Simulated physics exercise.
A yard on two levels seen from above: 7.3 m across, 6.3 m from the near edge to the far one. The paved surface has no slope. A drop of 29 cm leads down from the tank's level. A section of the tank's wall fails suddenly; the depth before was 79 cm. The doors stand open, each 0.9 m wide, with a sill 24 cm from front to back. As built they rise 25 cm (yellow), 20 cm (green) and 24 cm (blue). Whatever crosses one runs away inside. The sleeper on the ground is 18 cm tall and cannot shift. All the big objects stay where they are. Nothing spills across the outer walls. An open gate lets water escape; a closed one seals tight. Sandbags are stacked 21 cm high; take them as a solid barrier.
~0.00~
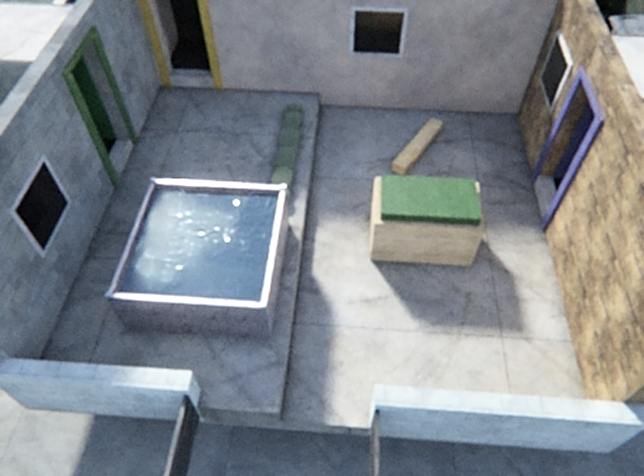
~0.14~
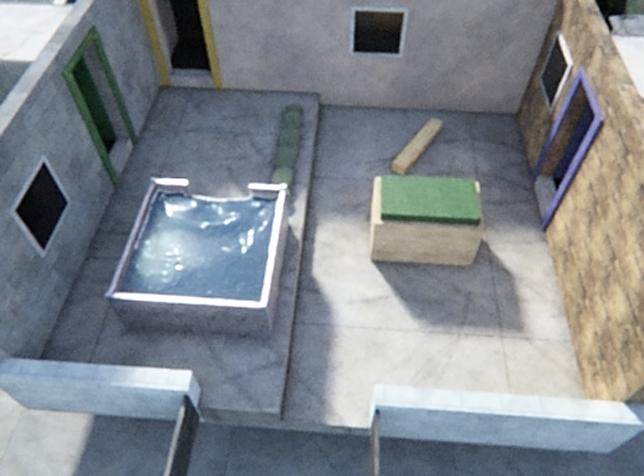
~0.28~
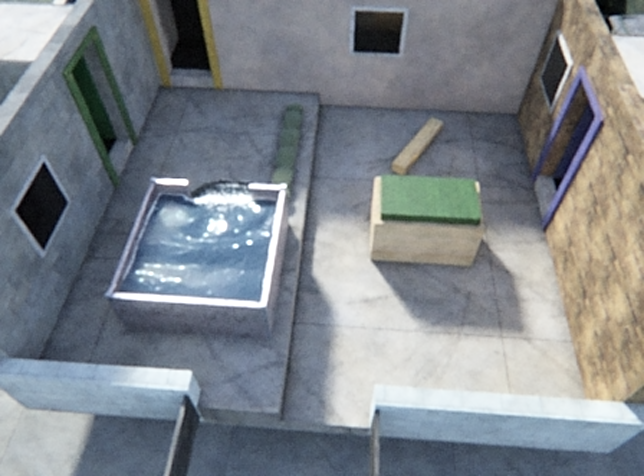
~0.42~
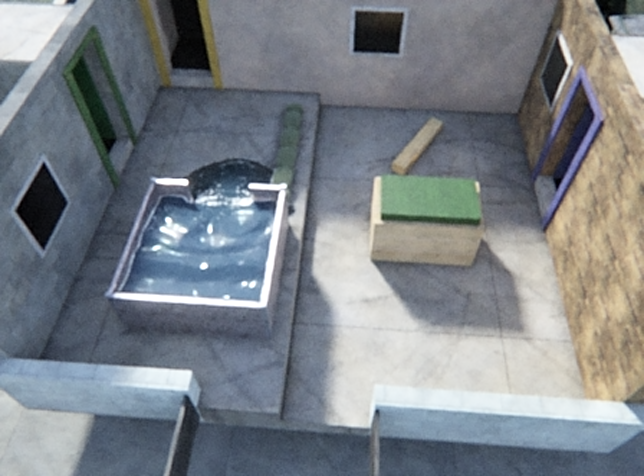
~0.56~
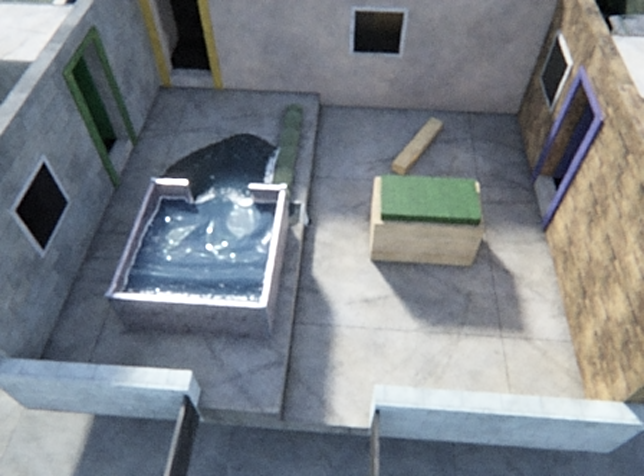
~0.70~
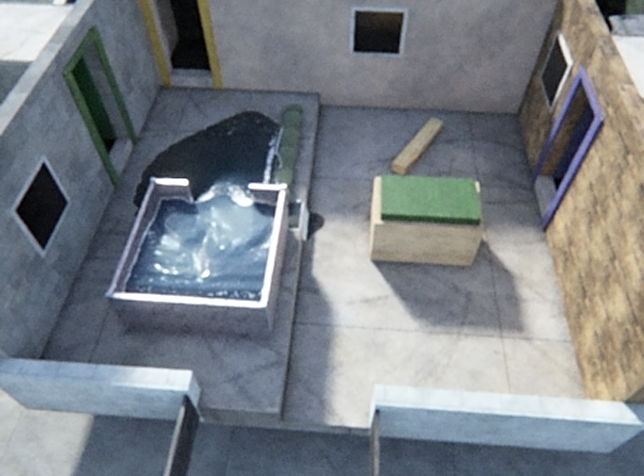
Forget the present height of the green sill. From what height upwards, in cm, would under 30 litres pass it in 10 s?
Close to 10 cm is just enough.
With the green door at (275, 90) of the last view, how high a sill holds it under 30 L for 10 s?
About 35 cm.
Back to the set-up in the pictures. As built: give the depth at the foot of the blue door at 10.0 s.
About 3.0 cm.
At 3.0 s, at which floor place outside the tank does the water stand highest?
Around (168, 91).
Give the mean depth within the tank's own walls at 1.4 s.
Some 52 cm.
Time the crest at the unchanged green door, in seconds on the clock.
At about 3.8 s.
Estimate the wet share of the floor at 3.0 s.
Some 30 per cent of it.
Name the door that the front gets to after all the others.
The blue one.
After 1.4 s water covers 25 % of the floor, deepest (42 cm) near (264, 95); 7 cm at the green door, 0 litres in over its 20 cm sill.
After 3.0 s water covers 30 % of the floor, deepest (37 cm) near (168, 91); 11 cm at the green door, 0 litres in over its 20 cm sill.
After 10.0 s water covers 90 % of the floor, deepest (18 cm) near (586, 425); 7 cm at the green door, 0 litres in over its 20 cm sill.
At the green door as built, the water arrived by 1.0 s and peaked near 17 cm at 3.8 s.
Run again over the same 10 s with other heights there, 37 litres in over 9 cm, 12 litres over 12.5 cm. The limit of 30 litres is kept from about 10 cm up.
